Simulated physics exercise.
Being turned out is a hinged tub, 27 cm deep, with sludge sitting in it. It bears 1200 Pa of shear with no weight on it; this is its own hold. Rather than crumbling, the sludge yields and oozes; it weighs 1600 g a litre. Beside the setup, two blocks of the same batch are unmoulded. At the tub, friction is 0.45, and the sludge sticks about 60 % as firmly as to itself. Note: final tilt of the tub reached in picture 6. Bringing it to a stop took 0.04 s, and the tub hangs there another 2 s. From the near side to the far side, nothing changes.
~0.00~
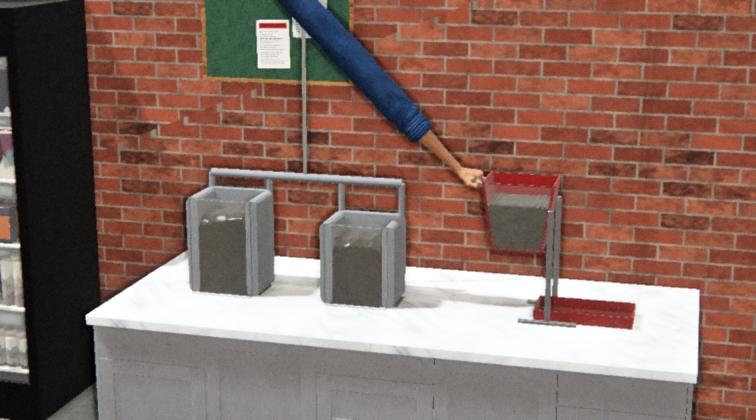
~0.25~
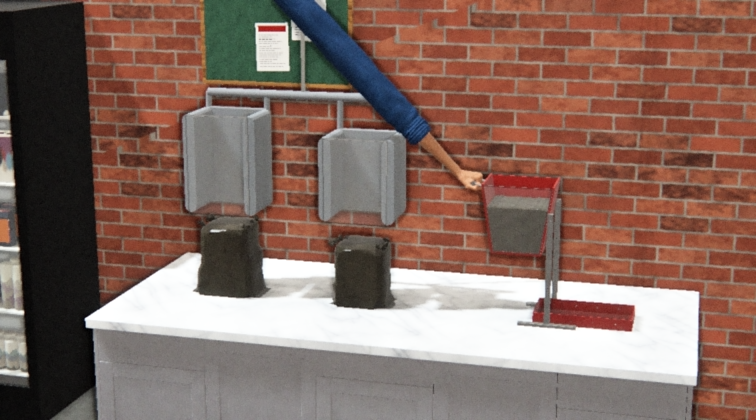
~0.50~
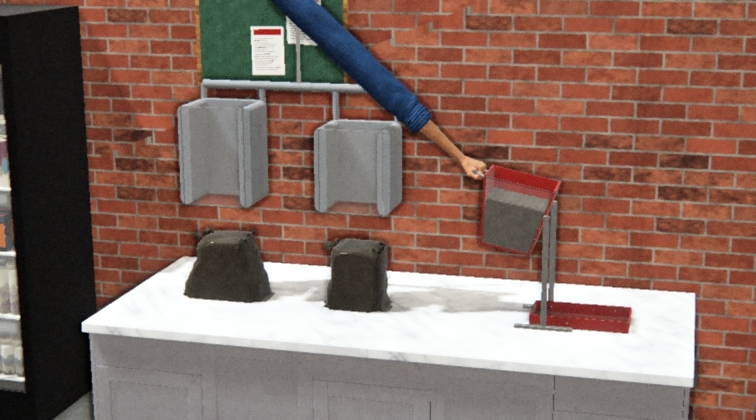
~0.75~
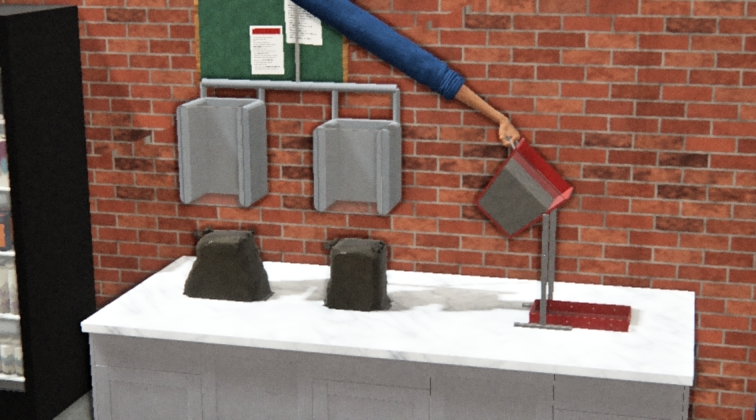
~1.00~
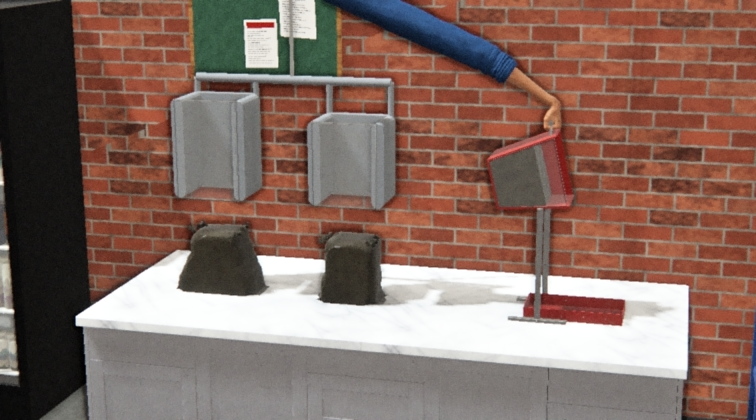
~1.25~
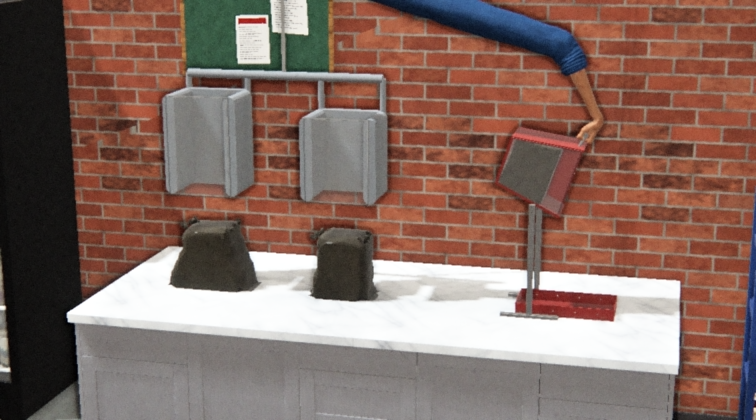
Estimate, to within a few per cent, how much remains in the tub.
Roughly 0 per cent remains in the tub.
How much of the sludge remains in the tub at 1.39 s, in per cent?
Close to 100 in a hundred.
By 1.39 s, the tub is at 108 degrees and holds 100 %.
By 1.56 s, the tub is at 108 degrees and holds 56 %.
By 1.73 s, the tub is at 108 degrees and holds 0 %.
By 1.90 s, the tub is at 108 degrees and holds 0 %.
By 3.25 s, at the end, the tub is at 108 degrees and holds 0 %.
